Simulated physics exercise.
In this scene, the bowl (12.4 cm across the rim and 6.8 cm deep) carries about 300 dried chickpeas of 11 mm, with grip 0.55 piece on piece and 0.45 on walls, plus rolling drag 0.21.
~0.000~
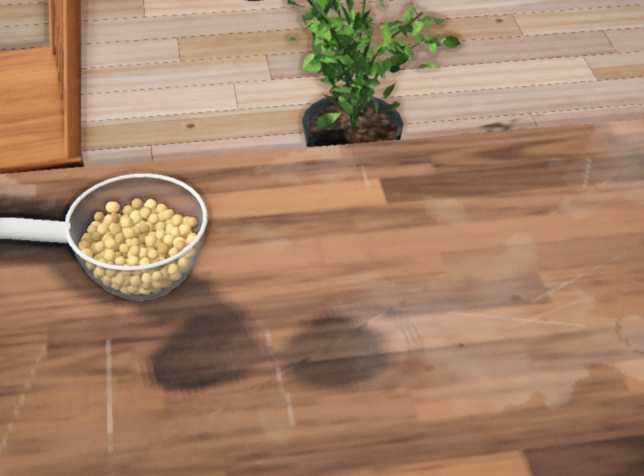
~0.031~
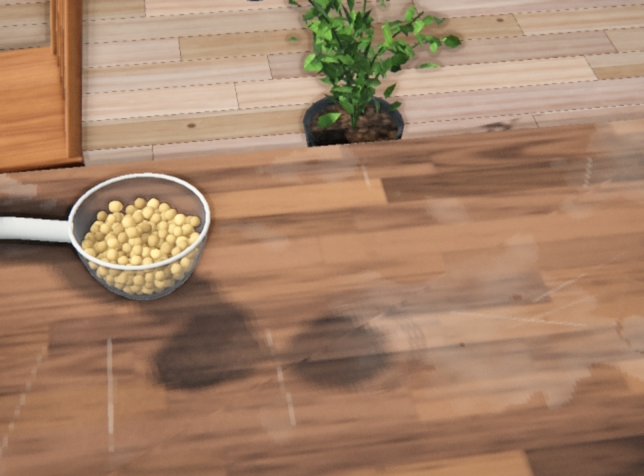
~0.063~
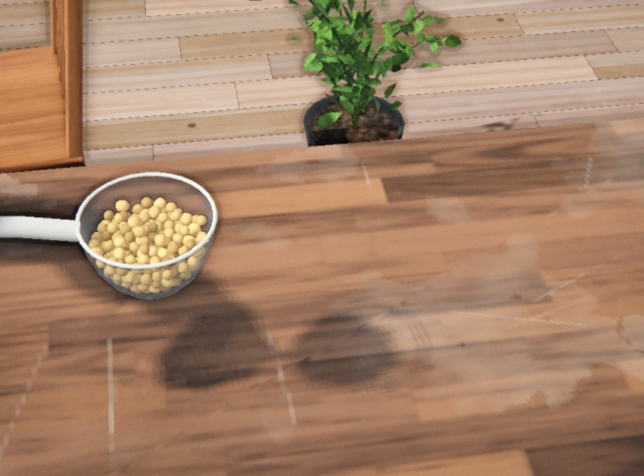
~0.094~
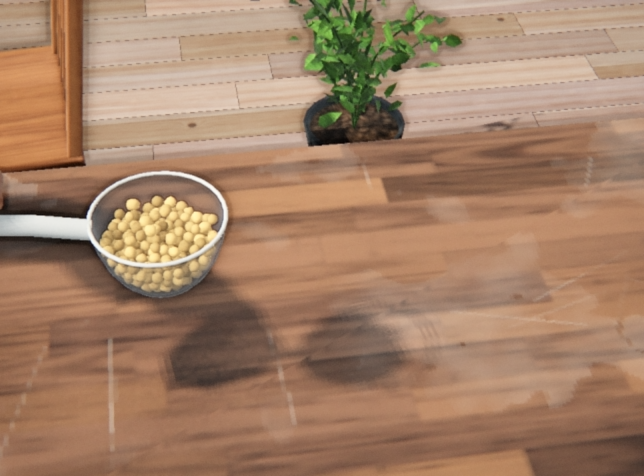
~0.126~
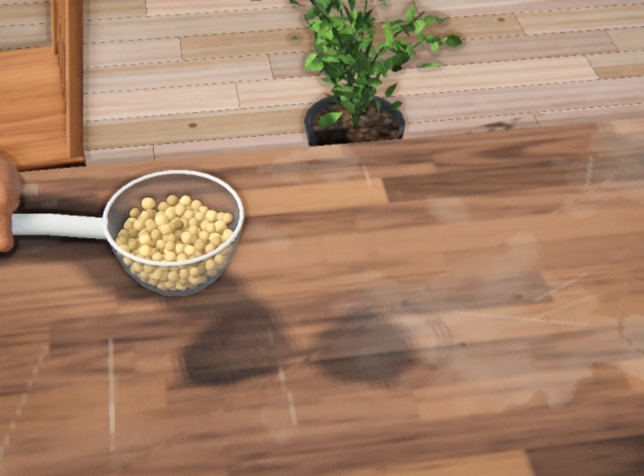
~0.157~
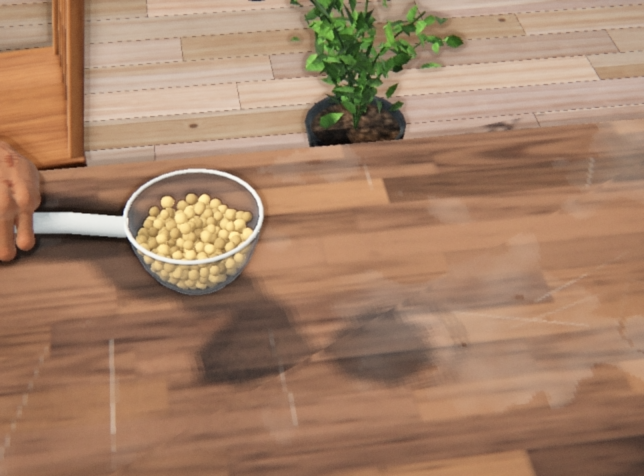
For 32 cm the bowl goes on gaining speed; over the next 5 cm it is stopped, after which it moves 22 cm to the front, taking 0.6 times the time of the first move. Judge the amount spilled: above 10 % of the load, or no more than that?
No more than 10 %.
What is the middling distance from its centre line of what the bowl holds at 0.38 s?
Around 3.0 cm.
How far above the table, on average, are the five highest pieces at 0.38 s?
I'd estimate close to 24 centimetres up from the table.
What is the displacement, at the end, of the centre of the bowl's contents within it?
It moves some 1.0 cm.
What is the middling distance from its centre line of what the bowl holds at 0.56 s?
Around 3.5 centimetres.
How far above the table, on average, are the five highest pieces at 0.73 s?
Height: Some 26 centimetres.
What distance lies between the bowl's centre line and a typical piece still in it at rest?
About 3.5 cm.
Then, at 0.38 s, tilt 0 degrees; bowl 100 %; middle of all pieces near (441, 221).
Then, at 0.56 s, tilt 0 degrees; bowl 100 %; middle of all pieces near (547, 240).
After 0.73 s, tilt 0 degrees; bowl 95 %, in the air 5 %; middle of all pieces near (609, 393).
After 0.89 s, tilt 0 degrees; bowl 95 %; middle of all pieces near (608, 398).
By 1.3 s all is still; bowl 95 %.
